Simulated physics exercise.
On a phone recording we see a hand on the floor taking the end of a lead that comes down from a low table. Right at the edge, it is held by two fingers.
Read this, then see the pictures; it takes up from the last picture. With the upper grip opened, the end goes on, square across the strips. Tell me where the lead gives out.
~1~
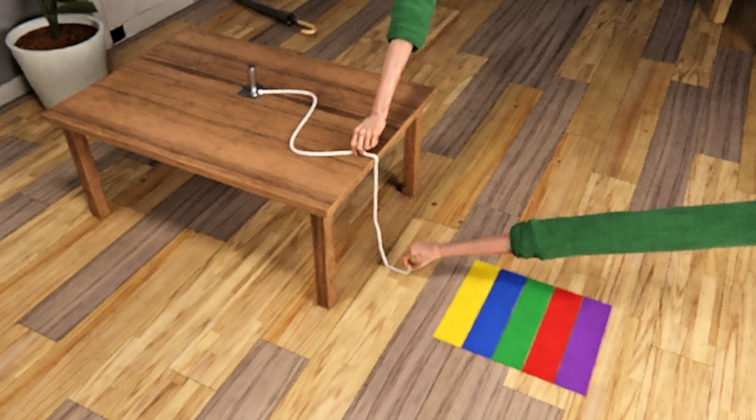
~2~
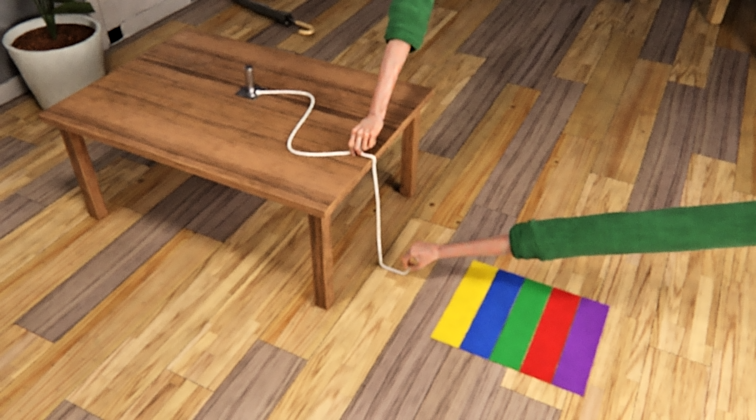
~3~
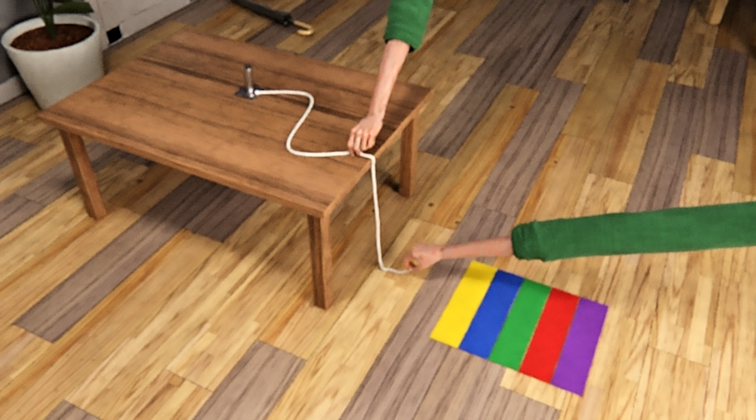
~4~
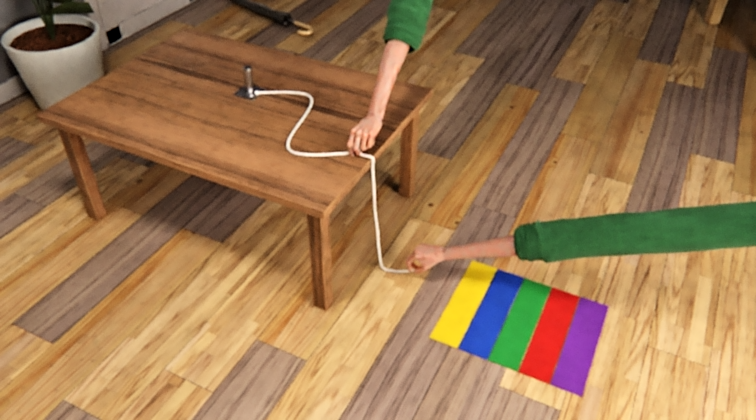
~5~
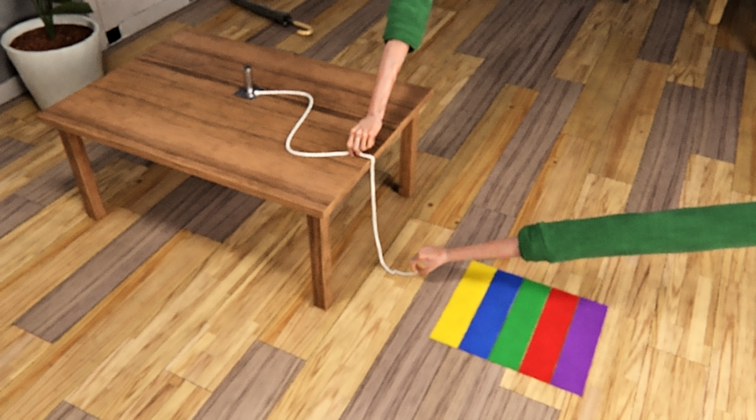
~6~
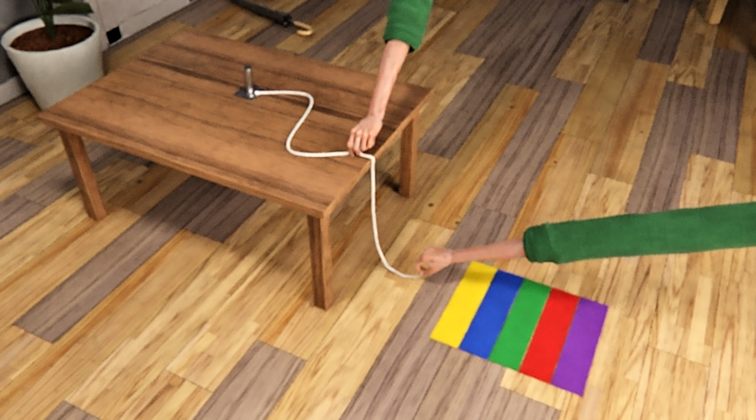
It gives out over the purple strip.
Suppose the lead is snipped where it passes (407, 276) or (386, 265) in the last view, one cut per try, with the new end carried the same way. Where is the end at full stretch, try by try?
First try near (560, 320), second near (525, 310).
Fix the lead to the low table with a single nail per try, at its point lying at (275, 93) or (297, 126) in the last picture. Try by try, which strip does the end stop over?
Try 1: Purple; try 2: Green.
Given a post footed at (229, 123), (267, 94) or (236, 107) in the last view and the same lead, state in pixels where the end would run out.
Respectively (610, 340), (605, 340) and (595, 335).
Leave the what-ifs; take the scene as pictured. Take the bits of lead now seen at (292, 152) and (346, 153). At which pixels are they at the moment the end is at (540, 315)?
In order: (378, 152) and (395, 198).
Early on, end near (540, 315); over red.
Midway, end near (568, 325); over red.
At the end of the slack, end near (585, 331); over purple. Over purple.
